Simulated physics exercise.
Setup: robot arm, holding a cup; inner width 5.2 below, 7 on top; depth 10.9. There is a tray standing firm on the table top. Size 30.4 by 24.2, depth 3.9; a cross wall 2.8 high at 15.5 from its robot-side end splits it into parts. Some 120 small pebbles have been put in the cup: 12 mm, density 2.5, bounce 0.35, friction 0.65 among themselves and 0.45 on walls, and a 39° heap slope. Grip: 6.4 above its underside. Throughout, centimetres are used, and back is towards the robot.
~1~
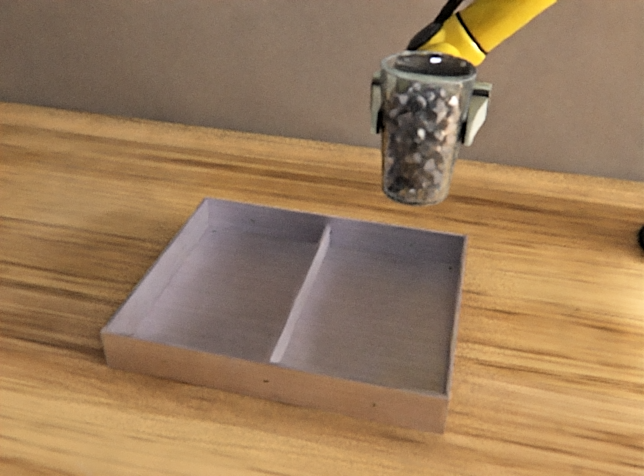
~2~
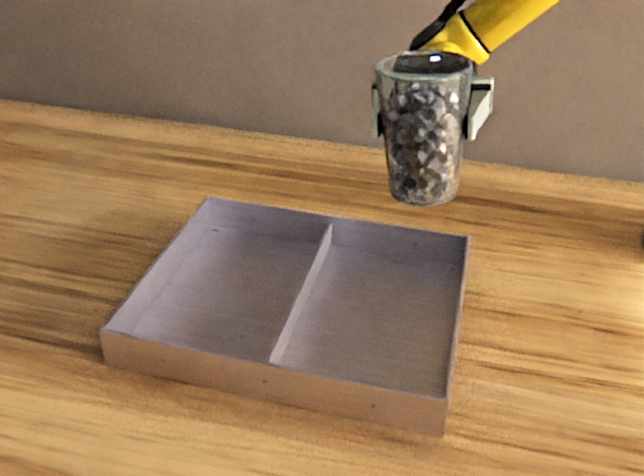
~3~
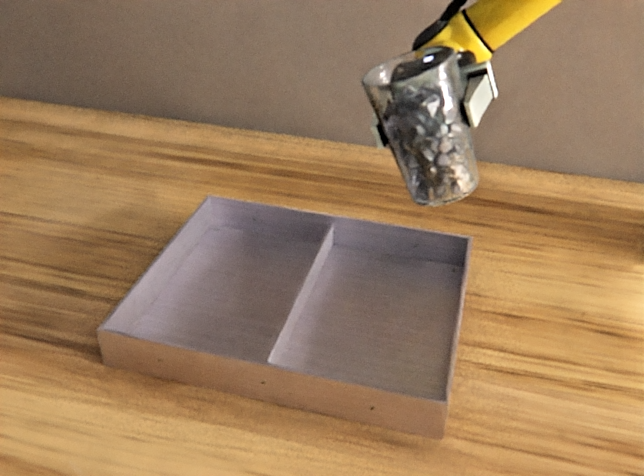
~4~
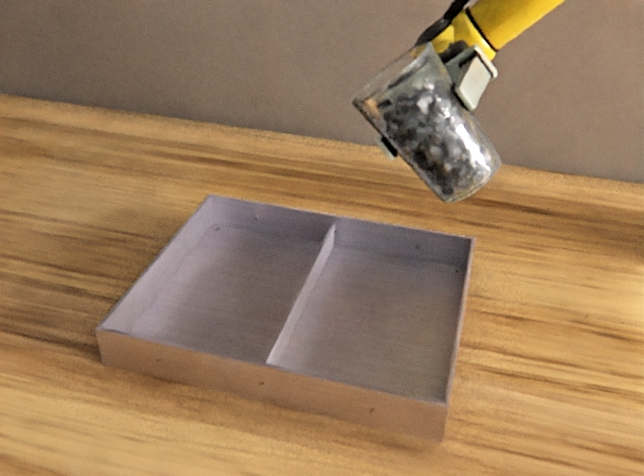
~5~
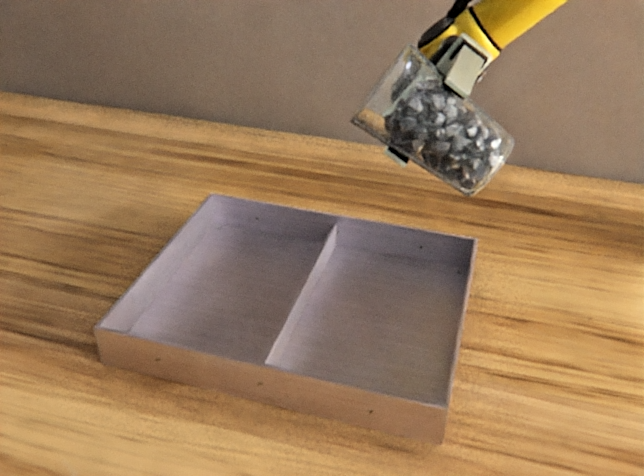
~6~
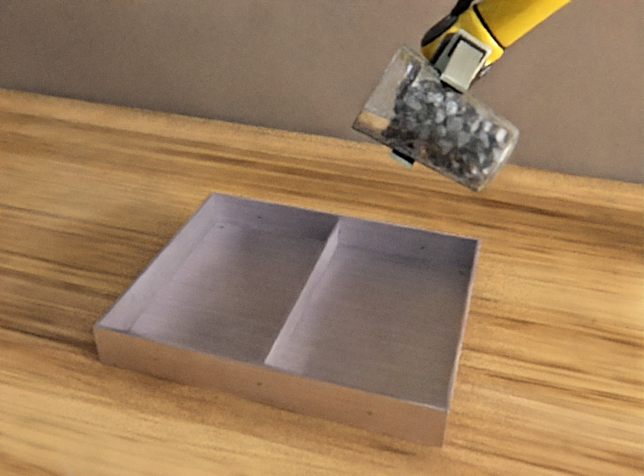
The footage shows a yellow robot arm holding a clear cup of small grey pebbles above a wooden table with a divided tray, then tilting the cup steeply, its open rim turning to the left, while the pebbles stay inside.
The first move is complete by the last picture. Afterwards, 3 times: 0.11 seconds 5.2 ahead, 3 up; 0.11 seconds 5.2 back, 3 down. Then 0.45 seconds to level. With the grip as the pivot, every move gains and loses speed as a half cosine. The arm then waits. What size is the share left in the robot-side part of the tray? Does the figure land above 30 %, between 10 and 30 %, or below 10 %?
The figure lands between 10 and 30 %.
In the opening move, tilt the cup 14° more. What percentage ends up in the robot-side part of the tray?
Roughly 5 percent.
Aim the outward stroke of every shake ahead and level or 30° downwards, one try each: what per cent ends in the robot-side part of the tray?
Roughly 15 per cent, then 5 per cent.
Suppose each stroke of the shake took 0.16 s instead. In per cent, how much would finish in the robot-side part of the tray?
Estimate for that case: 20 %.
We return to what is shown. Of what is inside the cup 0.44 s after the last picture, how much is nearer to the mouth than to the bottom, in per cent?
Near 95 in a hundred.
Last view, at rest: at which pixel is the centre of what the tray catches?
Near pixel (243, 293).
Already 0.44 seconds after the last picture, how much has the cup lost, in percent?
Share gone by then: Close to 75 %.
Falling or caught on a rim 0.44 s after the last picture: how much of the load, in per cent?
I'd put it near 13 per cent.
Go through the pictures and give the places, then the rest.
The first picture shows the cup middle at (421, 133), level; upper third of the load around (424, 116), from x 390 to 455, top at y 90; 119 in the cup.
The second picture shows the cup middle at (424, 132), tilted 6° forward; upper third of the load around (426, 113), from x 390 to 455, top at y 90.
The third picture shows the cup middle at (428, 132), tilted 22° forward; upper third of the load around (429, 114), from x 390 to 465, top at y 95.
The fourth picture shows the cup middle at (433, 129), tilted 42° forward; upper third of the load around (430, 112), from x 390 to 480, top at y 85.
The fifth picture shows the cup middle at (436, 127), tilted 58° forward; upper third of the load around (436, 112), from x 395 to 495, top at y 85.
The sixth picture shows the cup middle at (439, 125), tilted 64° forward; upper third of the load around (437, 109), from x 390 to 500, top at y 85; 119 in the cup.
Then, 0.44 s on, tilted 64° forward, highest piece 24 above the table; 65 in the far-side part, 32 in the cup, 6 in the robot-side part, 1 on the table or floor, 15 in flight or on a rim.
Then, 0.89 s on, tilted 31° forward, highest piece 21 above the table; 77 in the far-side part, 20 in the robot-side part, 16 in the cup, 6 on the table or floor.
Then, 1.31 s on, level, highest piece 20 above the table; 77 in the far-side part, 20 in the robot-side part, 16 in the cup, 6 on the table or floor.
Then, 2.36 s on, level, highest piece 20 above the table; 77 in the far-side part, 20 in the robot-side part, 16 in the cup, 6 on the table or floor.
In the end, 77 in the far-side part, 20 in the robot-side part, 16 in the cup, 6 on the table or floor. That is 17 % in the robot-side part of the tray.
